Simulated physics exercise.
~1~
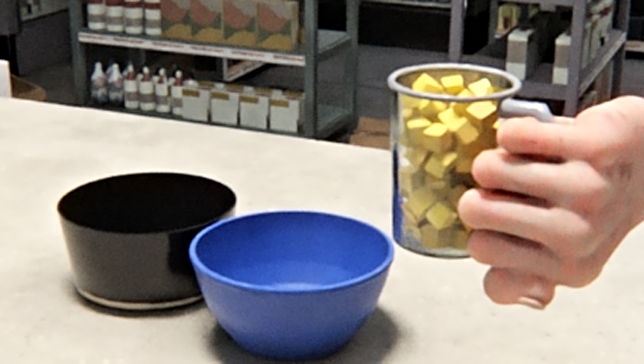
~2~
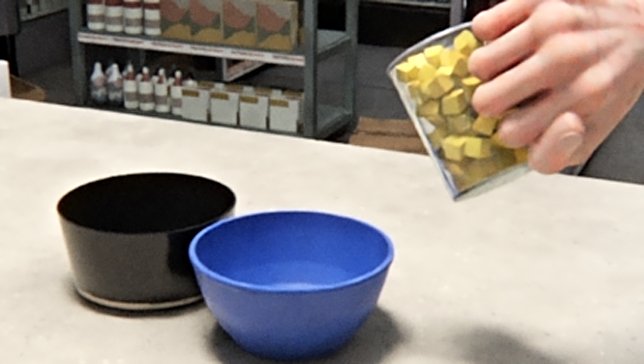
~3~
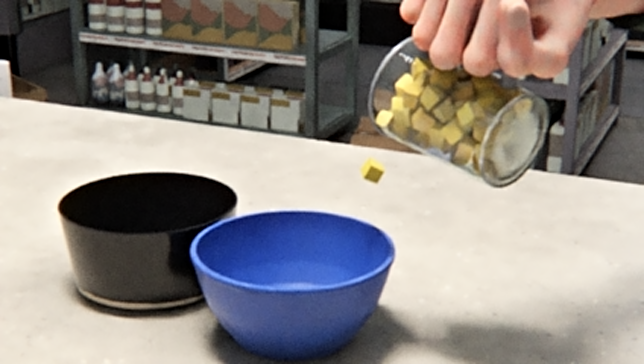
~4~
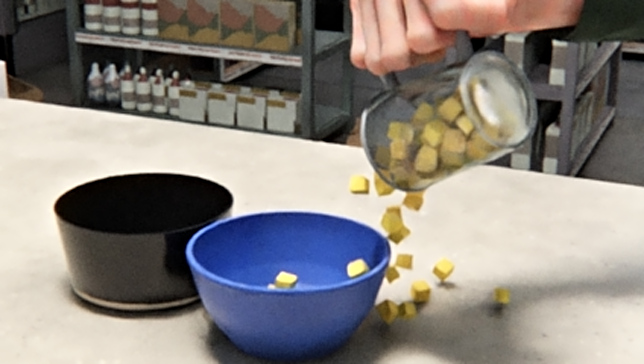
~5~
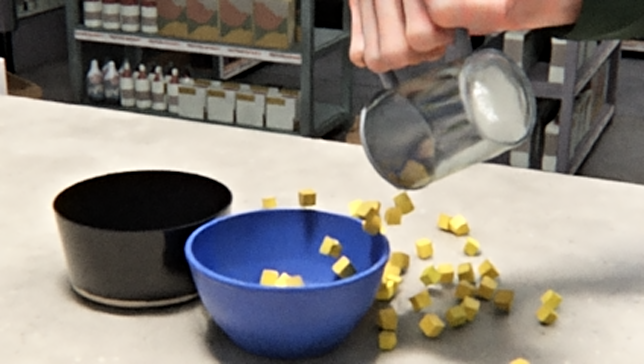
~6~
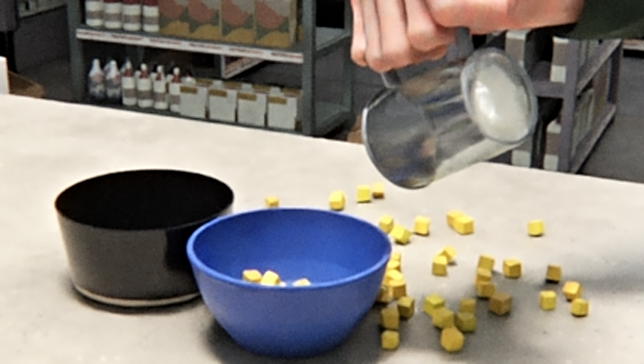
Yellow cubes tumbling from a clear cup tipped by a hand, a few landing in a blue bowl, most scattering across the table.
